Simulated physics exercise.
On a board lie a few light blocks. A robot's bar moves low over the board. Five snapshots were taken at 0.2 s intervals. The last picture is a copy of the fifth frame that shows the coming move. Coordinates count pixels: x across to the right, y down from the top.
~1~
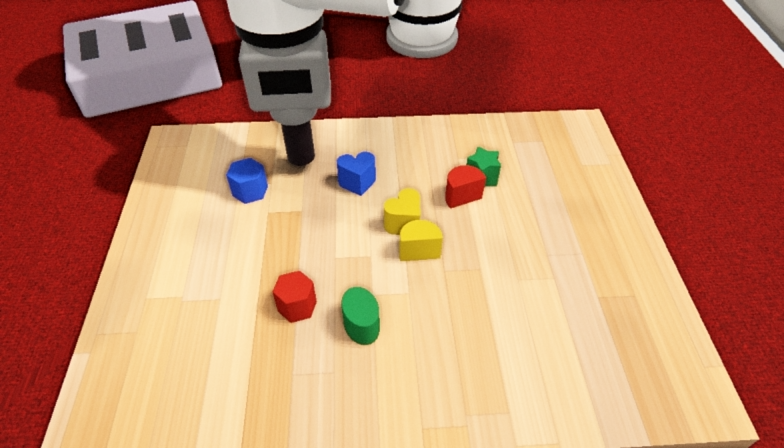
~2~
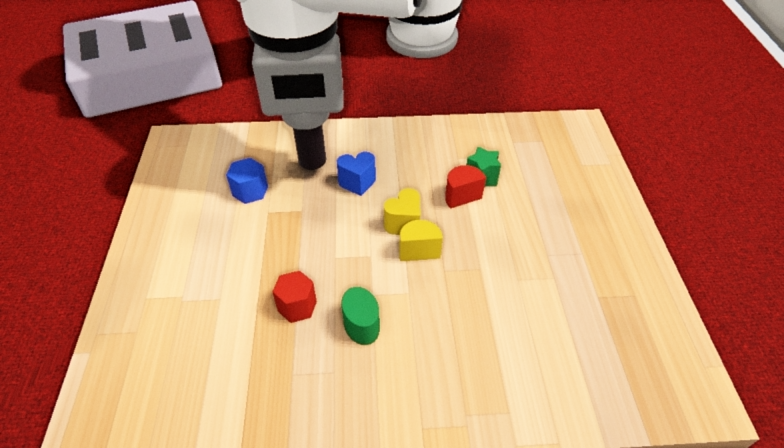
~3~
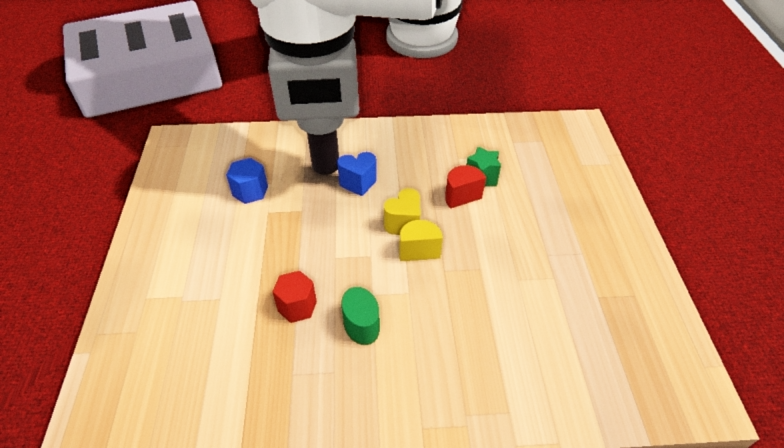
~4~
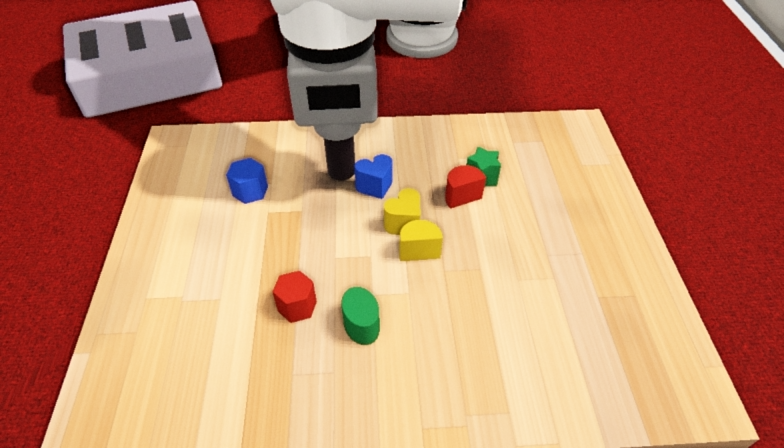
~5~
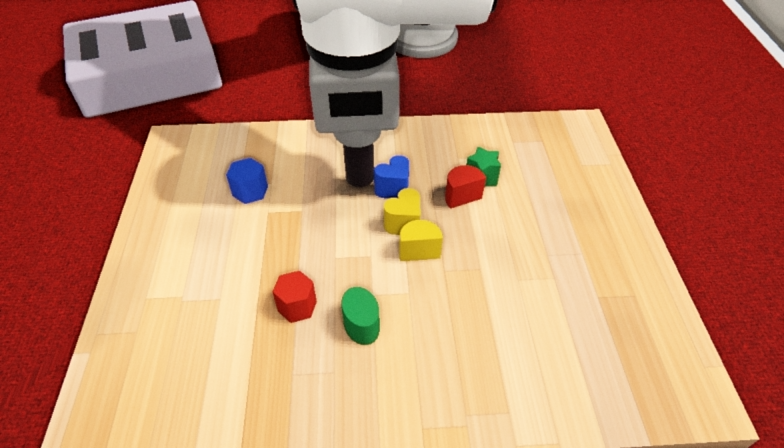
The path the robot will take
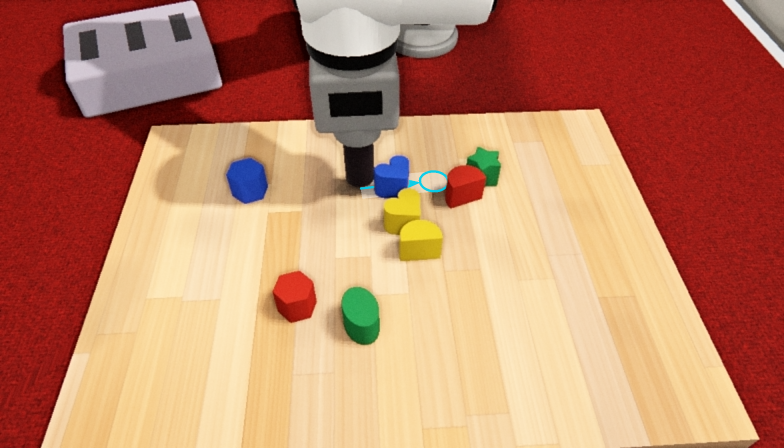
To begin with, a robot arm's dark bar stands near the far edge of a wooden board, between a blue block and a blue heart-shaped block. The bar moves right to the heart, then pushes it a short way right, close behind the yellow heart-shaped block, while the other blocks stay still.
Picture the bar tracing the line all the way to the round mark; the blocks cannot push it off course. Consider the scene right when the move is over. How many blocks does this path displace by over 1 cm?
Two blocks move.
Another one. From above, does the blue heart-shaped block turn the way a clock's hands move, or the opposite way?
It swings round clockwise.
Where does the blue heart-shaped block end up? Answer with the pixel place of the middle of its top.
The blue heart-shaped block ends near (468, 171).
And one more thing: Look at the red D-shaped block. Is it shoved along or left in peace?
It is moved off its spot.
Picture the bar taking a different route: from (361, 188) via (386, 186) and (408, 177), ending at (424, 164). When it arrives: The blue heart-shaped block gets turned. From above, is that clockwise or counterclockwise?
It turns round clockwise.
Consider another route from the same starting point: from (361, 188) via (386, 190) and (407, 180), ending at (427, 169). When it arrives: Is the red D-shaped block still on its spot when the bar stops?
No.
Drawn move, in a line from (361, 188) to (434, 181).
On the path given first. Halfway along, bar (398, 174); blue heart-shaped block (433, 166).
At the end, bar (435, 170); blue heart-shaped block (468, 171), turned 45° clockwise; yellow heart-shaped block still; red D-shaped block (493, 185); green star-shaped block (491, 157), turned 15° anticlockwise.
